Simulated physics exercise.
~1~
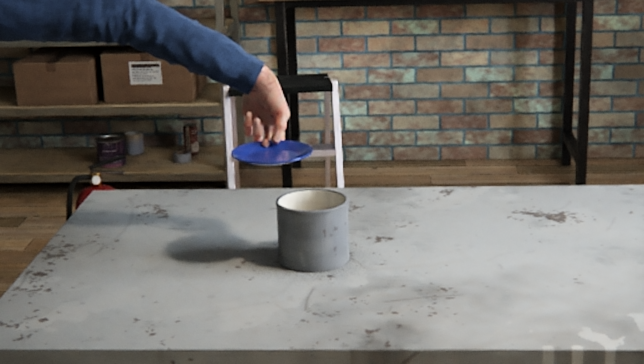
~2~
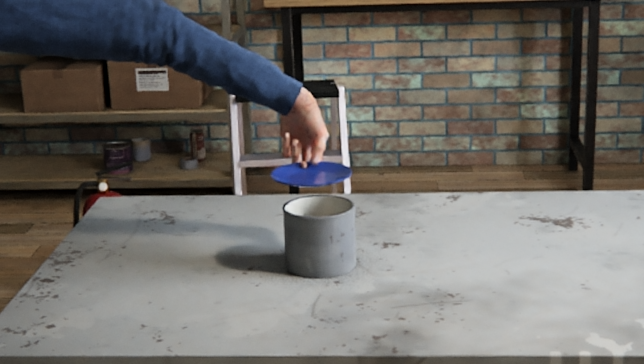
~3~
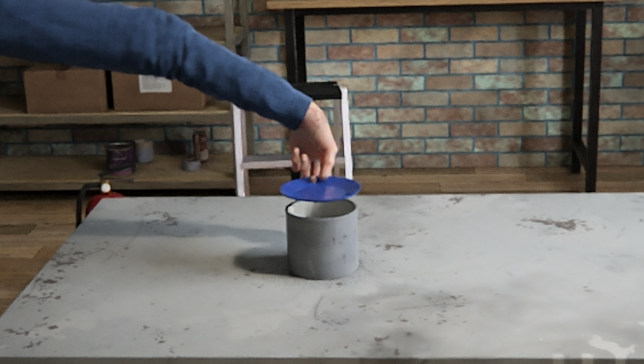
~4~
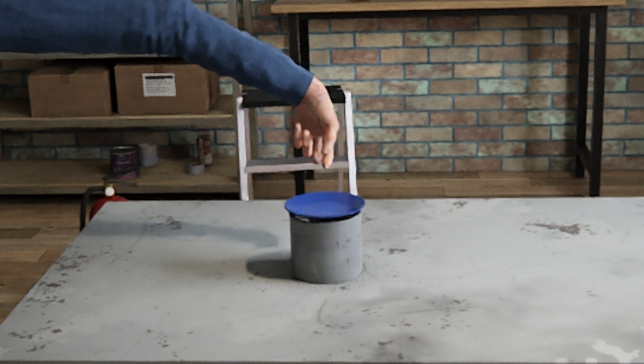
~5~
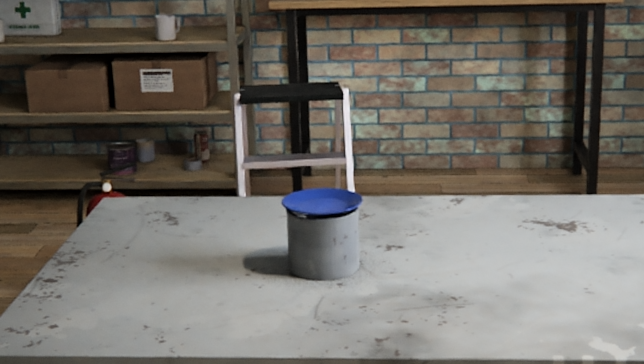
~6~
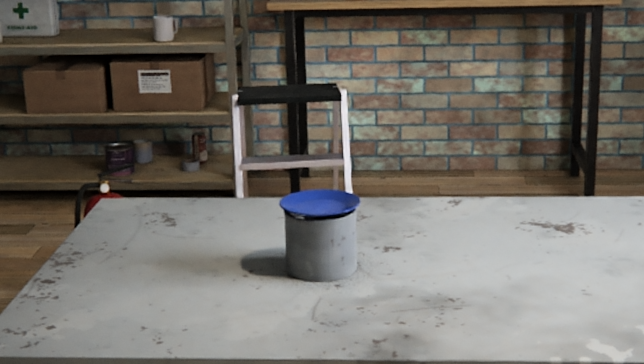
A bright blue plate, held by a hand in a blue sleeve reaching in from the upper left, hovers above a grey cylindrical pot on a large, worn grey table. The slightly swaying view looks across the tabletop toward a brick wall, with a stepladder behind the pot and wooden shelves holding brown boxes at left. The hand carries the plate slightly right and lowers it onto the pot's rim. The fingers let go and the arm withdraws, revealing a white mug on the shelf. The plate stays resting on the rim, covering the opening like a lid.
